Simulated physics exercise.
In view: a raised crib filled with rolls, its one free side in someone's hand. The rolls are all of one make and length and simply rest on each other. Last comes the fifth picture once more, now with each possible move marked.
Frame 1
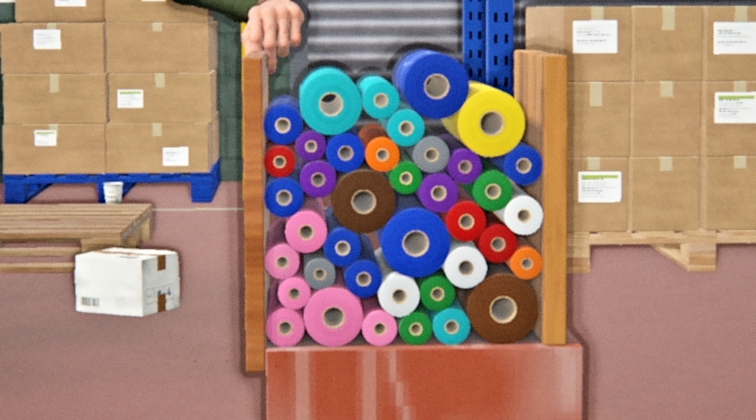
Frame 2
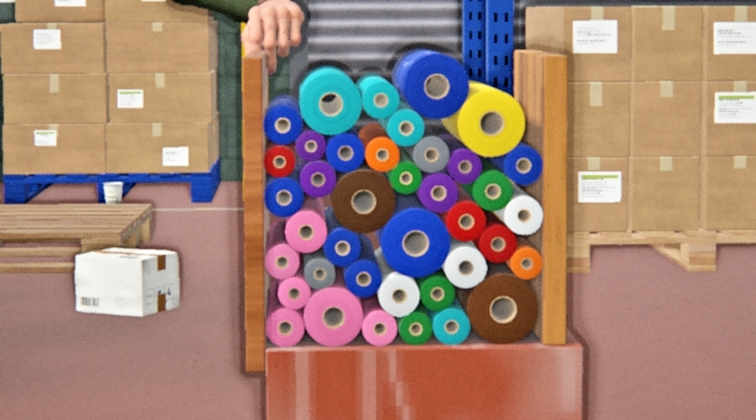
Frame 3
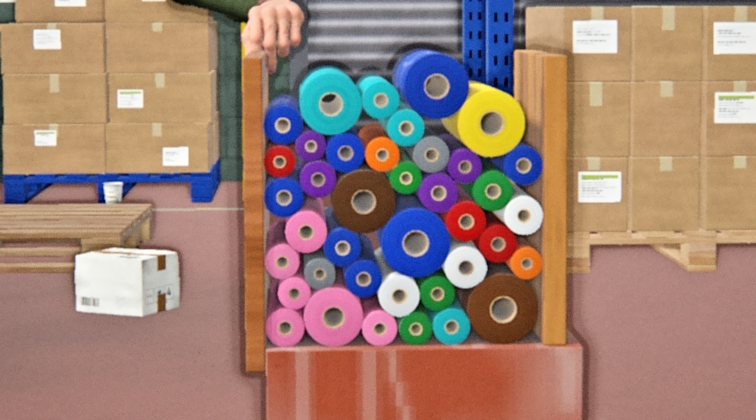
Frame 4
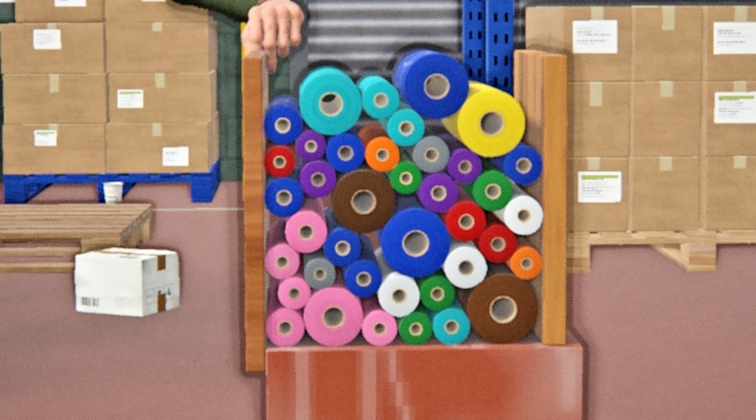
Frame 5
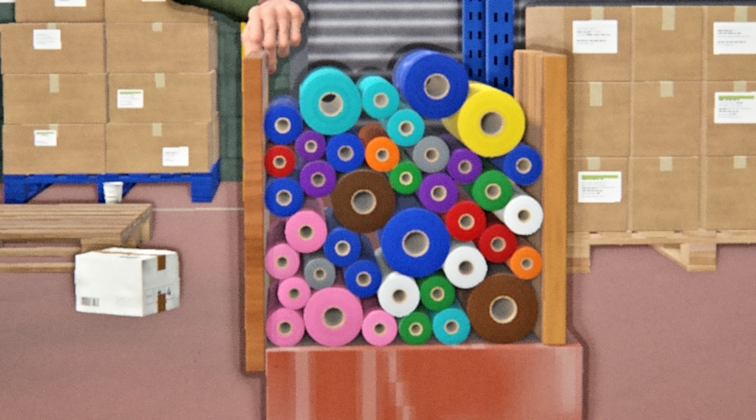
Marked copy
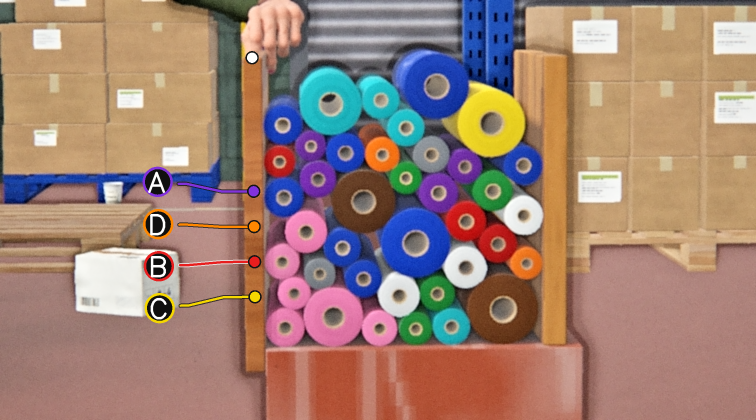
A hand rests on the left side board of a crib of colourful, motionless rolls.
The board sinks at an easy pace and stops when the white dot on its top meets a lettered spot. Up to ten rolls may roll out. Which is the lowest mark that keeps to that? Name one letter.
It can be let down to B.
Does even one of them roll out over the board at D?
At D: Yes.
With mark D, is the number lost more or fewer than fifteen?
At D, fewer than fifteen.
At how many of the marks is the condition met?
The number is three.
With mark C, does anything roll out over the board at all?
Yes.
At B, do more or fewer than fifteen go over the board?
At B, fewer than fifteen.
On the marked copy, A at (253, 191); B at (254, 262); C at (255, 297); D at (254, 227); the white dot at (252, 58).
With B. Early on, top of the board (263, 147).
Further on, top of the board (264, 246).
At the end, top of the board (265, 261), nine out over the board.
As for the rest, A about four out over the board; C eleven out over the board; D about seven out over the board.
